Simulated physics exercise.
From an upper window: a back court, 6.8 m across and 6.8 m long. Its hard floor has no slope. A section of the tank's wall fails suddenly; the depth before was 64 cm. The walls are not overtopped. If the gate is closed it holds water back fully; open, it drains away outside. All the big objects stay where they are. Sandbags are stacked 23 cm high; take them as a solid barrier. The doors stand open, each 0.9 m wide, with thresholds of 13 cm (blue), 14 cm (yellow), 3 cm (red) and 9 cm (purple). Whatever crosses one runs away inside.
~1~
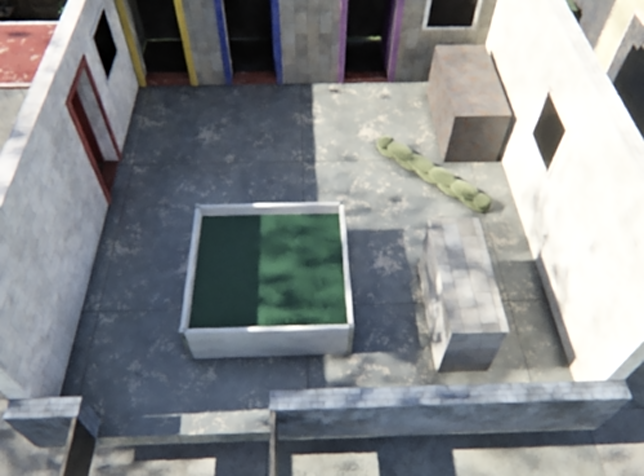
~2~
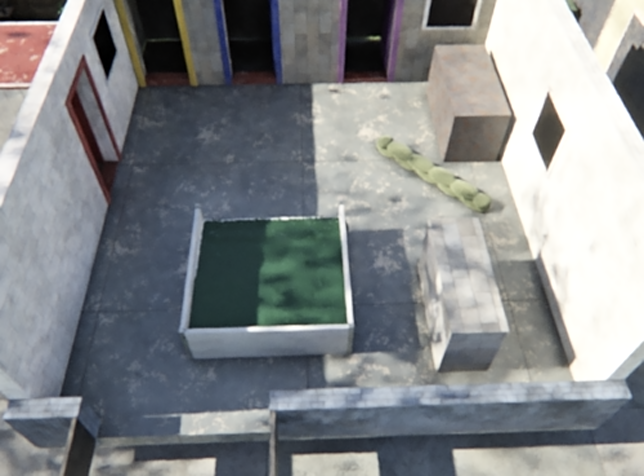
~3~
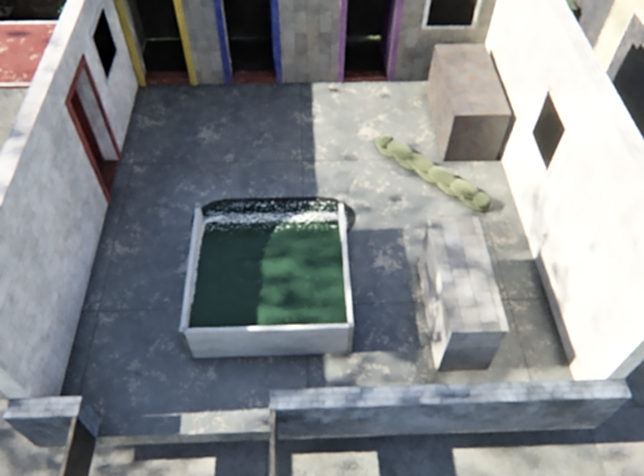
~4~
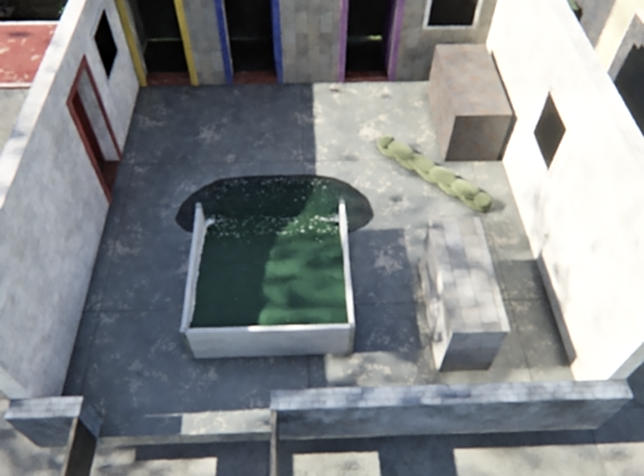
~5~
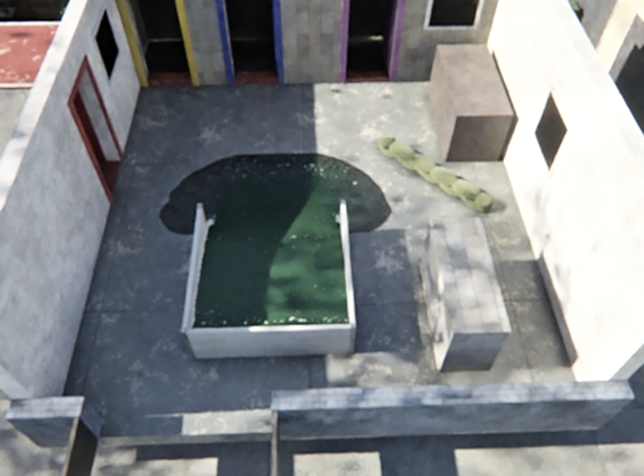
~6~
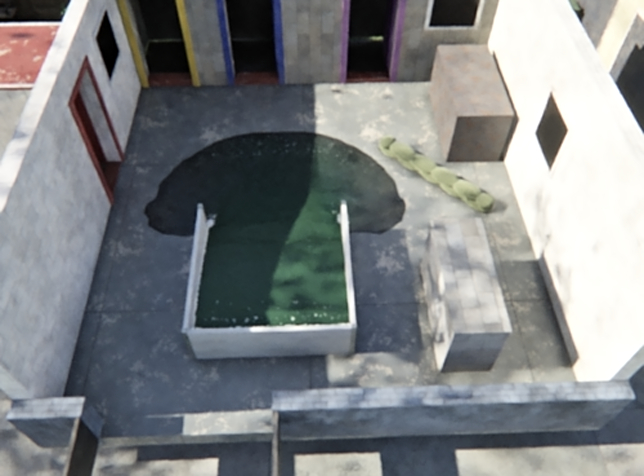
In a walled back court, the far side of a square tank of dark green water vanished, and the water poured out over the grey floor, spreading in a widening dark, rounded pool.
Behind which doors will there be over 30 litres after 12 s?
The water let in: At the blue door it passes the limit; at the yellow door it goes over the limit; at the red door it exceeds the limit; at the purple door it passes the limit.
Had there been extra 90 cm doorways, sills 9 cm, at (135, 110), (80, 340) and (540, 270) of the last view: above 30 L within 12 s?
In that order: Above, under, below.
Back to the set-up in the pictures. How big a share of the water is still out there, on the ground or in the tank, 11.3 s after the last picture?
Some 78 per cent remains.
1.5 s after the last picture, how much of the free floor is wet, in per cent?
Some 50 per cent of it.
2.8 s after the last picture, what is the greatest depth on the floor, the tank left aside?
Up to some 34 cm.
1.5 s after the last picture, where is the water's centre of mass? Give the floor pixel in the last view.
At about (277, 192).
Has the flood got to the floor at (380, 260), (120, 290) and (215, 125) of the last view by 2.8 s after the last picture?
In turn: Still dry, still dry, wet.
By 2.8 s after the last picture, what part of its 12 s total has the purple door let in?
About 65 per cent.
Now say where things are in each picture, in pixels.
The first picture shows still water, 64 cm deep, in the tank at (269, 265).
In the second picture, the front is at a hidden place, 1.2 m from the gap on the tank's far side; 0.5 m2 of floor is under water; 64 cm left at the back of the tank.
In the third picture, the front is at (347, 212), 1.3 m from the gap on the tank's far side; 1.5 m2 of floor is under water; 64 cm left at the back of the tank.
In the fourth picture, water pours out on the tank's far side and has run 1.6 m, to (361, 199); typically 10 cm deep outside, 64 cm at the tank's back.
In the fifth picture, water pours out on the tank's far side and has run 2.0 m, to (341, 164); typically 8 cm deep outside, 58 cm at the tank's back.
In the sixth picture, the front is at (320, 137), 2.4 m from the gap on the tank's far side; 7.1 m2 of floor is under water; 53 cm left at the back of the tank.
Then, 0.7 s after the last picture water covers 40 % of the floor and is deepest (26 cm) near (240, 230); blue door 21 cm at the sill, 7 L in, yellow door not reached, red door not reached, purple door not reached.
Then, 1.5 s after the last picture water covers 50 % of the floor and is deepest (34 cm) near (140, 92); blue door 31 cm at the sill, 79 L in, yellow door 19 cm at the sill, 0 L in, red door 5 cm at the sill, 2 L in, purple door 22 cm at the sill, 15 L in.
Then, 2.8 s after the last picture water covers 55 % of the floor and is deepest (34 cm) near (472, 86); blue door 21 cm at the sill, 166 L in, yellow door 25 cm at the sill, 46 L in, red door 4 cm at the sill, 7 L in, purple door 19 cm at the sill, 95 L in.
Then, 6.3 s after the last picture water covers 80 % of the floor and is deepest (16 cm) near (426, 163); blue door 8 cm at the sill, 184 L in, yellow door 8 cm at the sill, 73 L in, red door 6 cm at the sill, 38 L in, purple door 12 cm at the sill, 138 L in.
Then, 11.3 s after the last picture water covers 95 % of the floor and is deepest (9 cm) near (436, 408); blue door 5 cm at the sill, 185 L in, yellow door 7 cm at the sill, 73 L in, red door 6 cm at the sill, 55 L in, purple door 5 cm at the sill, 145 L in.
